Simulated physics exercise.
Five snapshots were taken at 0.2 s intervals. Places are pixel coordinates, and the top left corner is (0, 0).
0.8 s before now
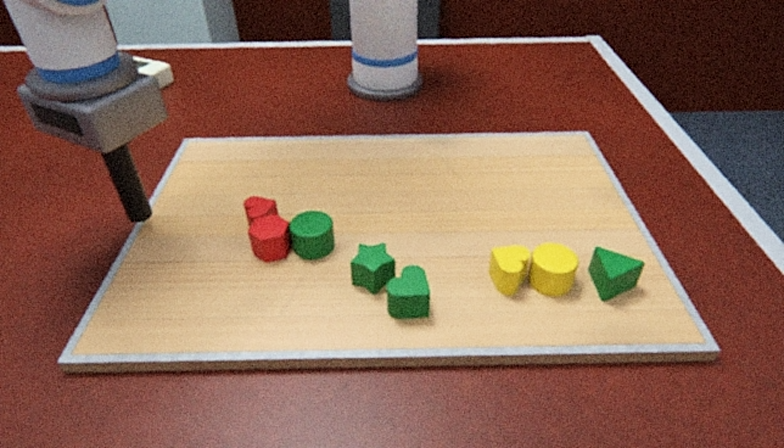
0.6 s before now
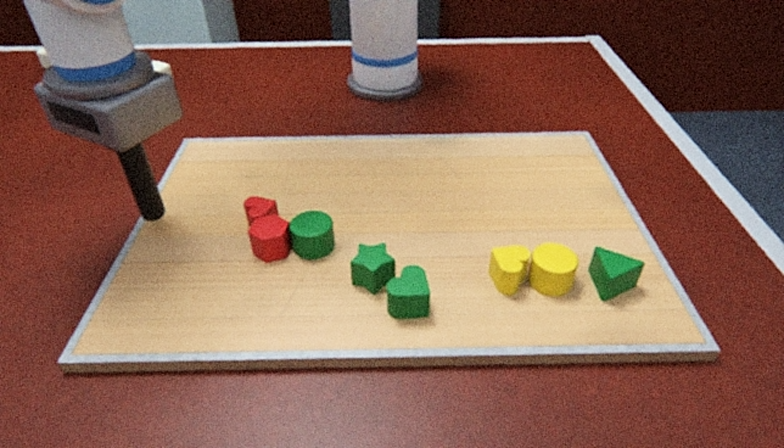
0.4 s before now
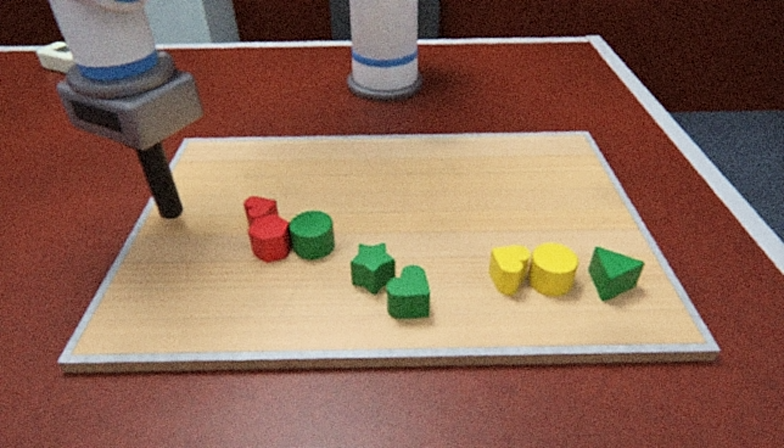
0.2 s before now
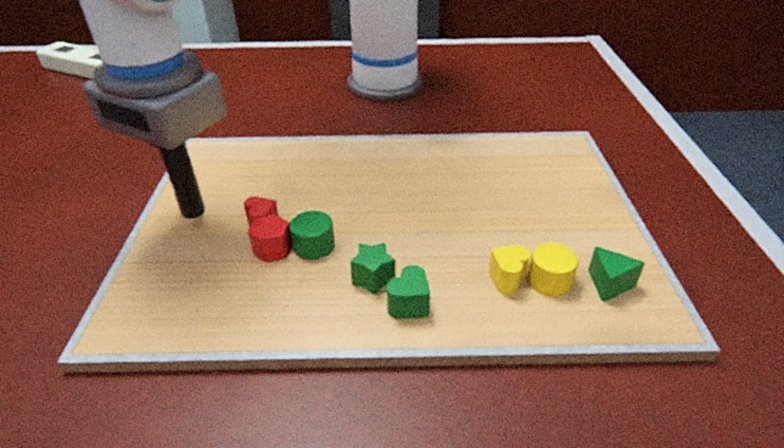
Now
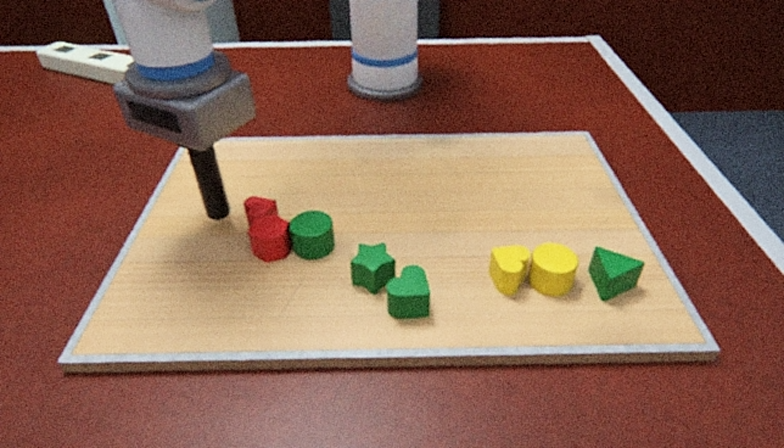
A robot arm with a dark post pointing down hangs over the left edge of a pale wooden board on a dark red table, seen from the front and slightly above by a still camera. Red blocks and a green round one sit left of centre, two green blocks near the middle, and yellow blocks and a green triangle at right. The arm glides steadily right, bringing the post close beside the red blocks, which stay still.
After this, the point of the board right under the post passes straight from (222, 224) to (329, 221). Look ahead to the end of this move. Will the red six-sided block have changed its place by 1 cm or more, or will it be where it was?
Its place stays the same.
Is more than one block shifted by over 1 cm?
The answer is yes.
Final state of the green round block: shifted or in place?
Once the post is done, the green round block is in a new spot.
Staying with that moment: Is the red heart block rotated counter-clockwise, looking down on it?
Short answer: No.
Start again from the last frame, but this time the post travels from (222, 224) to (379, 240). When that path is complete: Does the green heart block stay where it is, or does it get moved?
That one stays where it is.
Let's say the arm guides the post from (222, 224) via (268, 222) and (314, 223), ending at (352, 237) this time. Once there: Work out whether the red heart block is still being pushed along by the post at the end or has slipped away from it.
The post still pushes it.
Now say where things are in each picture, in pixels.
In the first frame, lower end of the post (141, 217), tops of blocks, red heart block (258, 205), red six-sided block (268, 226), green round block (311, 222).
In the second frame, post (155, 215), blocks as before.
In the third frame, post (172, 214), blocks as before.
In the fourth frame, post (194, 213), blocks as before.
In the fifth frame, post (219, 214), red heart block (258, 205), red six-sided block (268, 226), green round block (311, 222).
On the path given first. One third of the way, post (256, 213); red heart block (274, 204), turned 45° clockwise.
Two thirds of the way, post (292, 212); red heart block (311, 203), turned 45° clockwise; green round block (316, 225).
At the end, post (328, 211); red heart block (345, 205), turned 60° clockwise; red six-sided block not moved; green round block (322, 228).
